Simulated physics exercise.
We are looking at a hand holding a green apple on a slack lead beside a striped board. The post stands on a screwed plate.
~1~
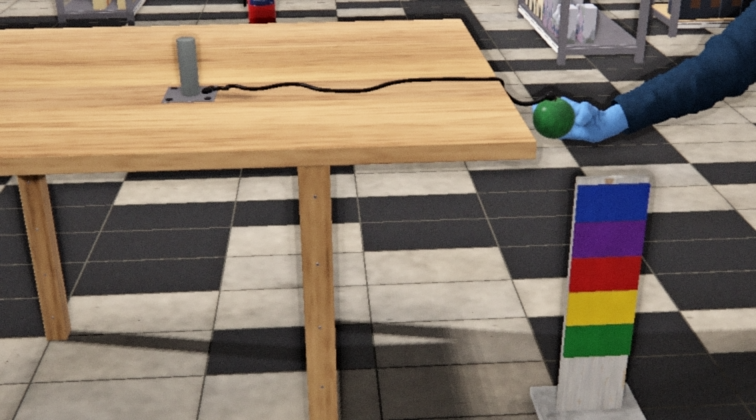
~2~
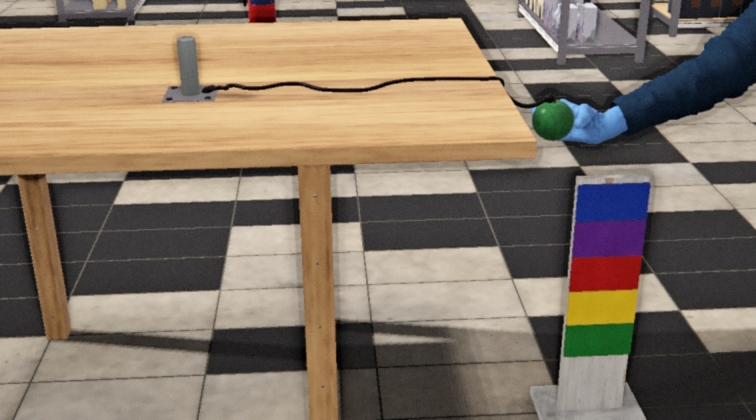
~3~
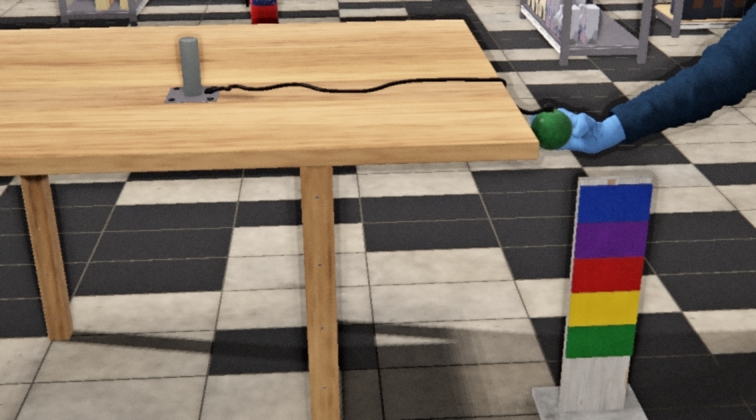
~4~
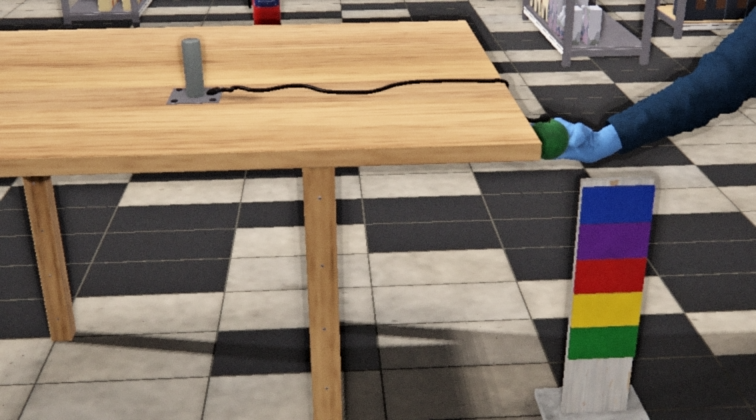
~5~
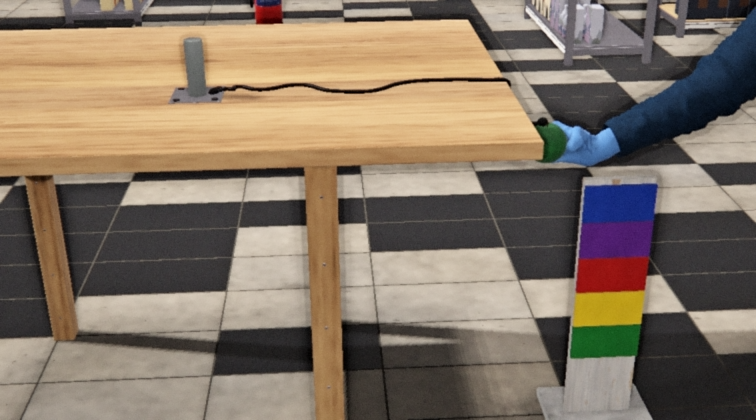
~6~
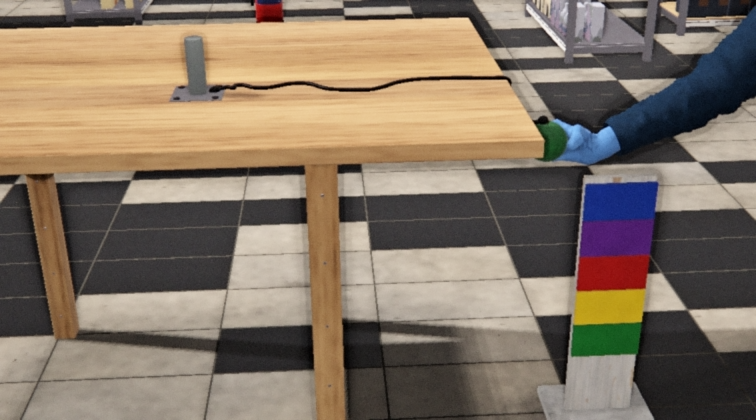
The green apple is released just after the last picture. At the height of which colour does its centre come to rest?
The blue one.
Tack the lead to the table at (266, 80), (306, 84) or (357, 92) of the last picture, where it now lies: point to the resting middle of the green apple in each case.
About (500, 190), (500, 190) and (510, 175).
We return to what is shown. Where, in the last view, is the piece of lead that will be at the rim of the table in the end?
At (473, 78), roughly.
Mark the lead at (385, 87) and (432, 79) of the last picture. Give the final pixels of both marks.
The first at (415, 84), the second at (470, 82).
Early on, apple near (517, 192); level with blue.
Midway, apple near (511, 202); level with blue.
Near the end, apple near (493, 204); level with blue.
Finally, apple near (496, 203); level with blue. The lead holds its middle at blue.
